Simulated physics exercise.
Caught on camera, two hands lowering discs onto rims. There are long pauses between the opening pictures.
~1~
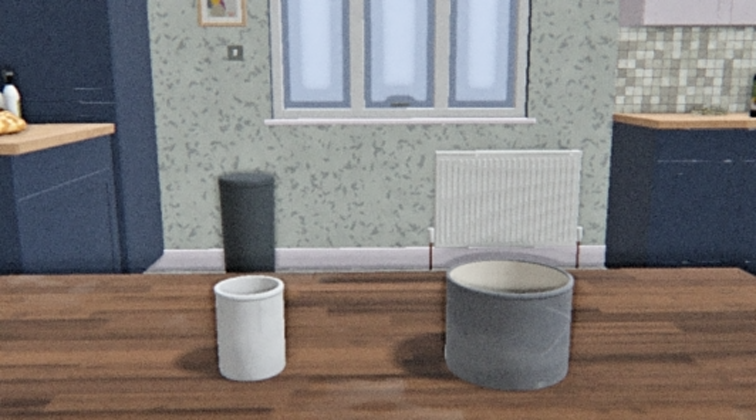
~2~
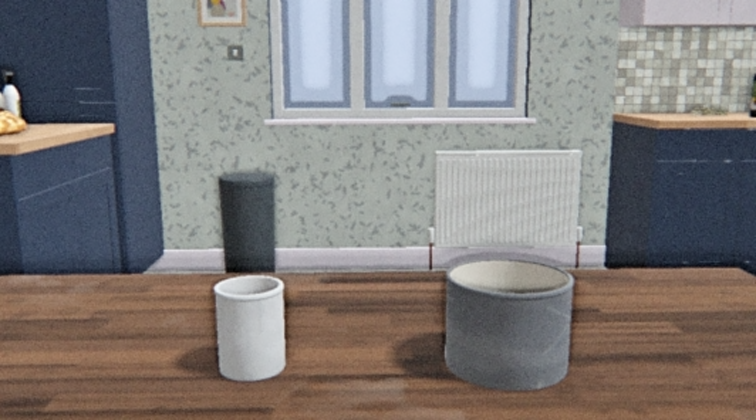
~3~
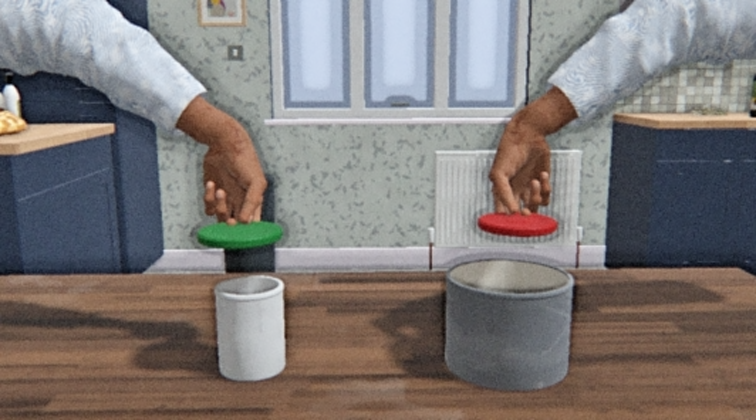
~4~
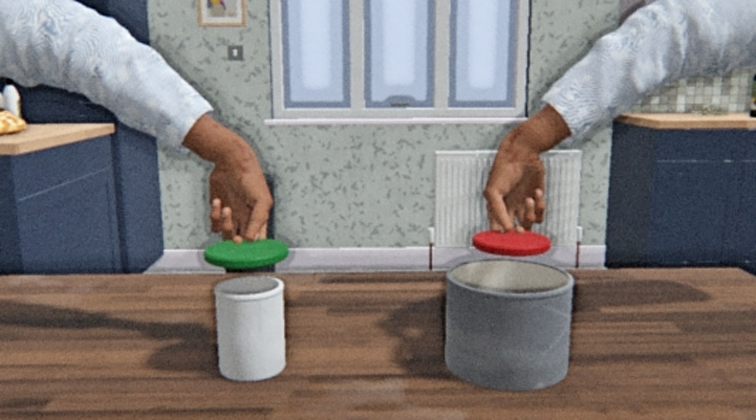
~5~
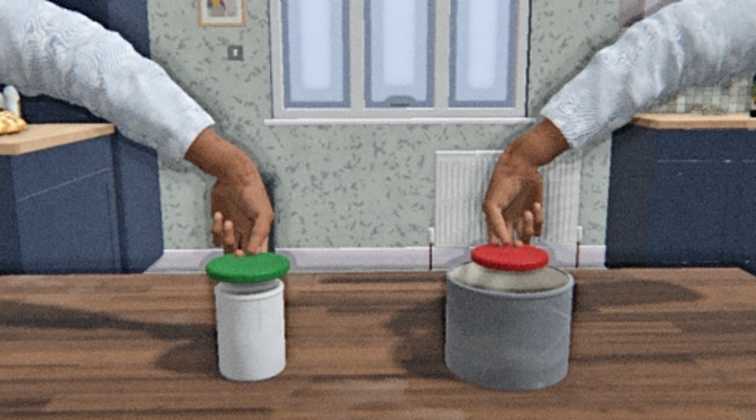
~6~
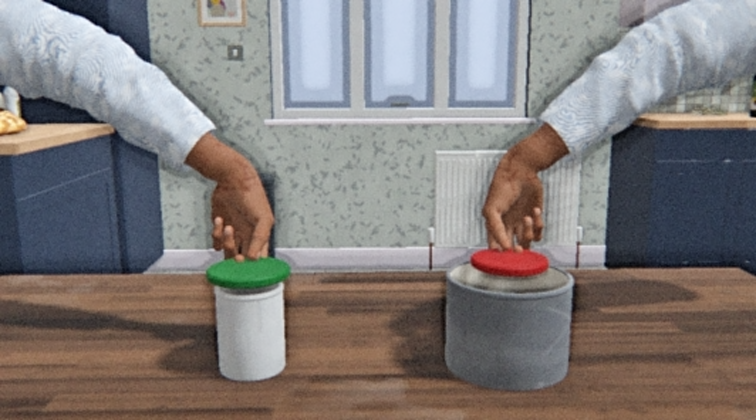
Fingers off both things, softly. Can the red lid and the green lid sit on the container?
Here the red lid slips past the rim, the green lid works as a lid.
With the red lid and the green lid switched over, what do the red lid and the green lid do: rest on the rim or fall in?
The red lid sits on the rim, the green lid sinks inside.
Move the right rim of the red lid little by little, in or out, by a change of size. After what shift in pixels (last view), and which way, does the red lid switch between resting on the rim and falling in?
About 20 pixels right.
Then, 0.14 s on from there, red lid displaced a little near (508, 300); green lid sitting on the rim near (249, 281).
In the end, the red lid falls in, near (506, 355); the green lid rests on the rim, near (249, 281).
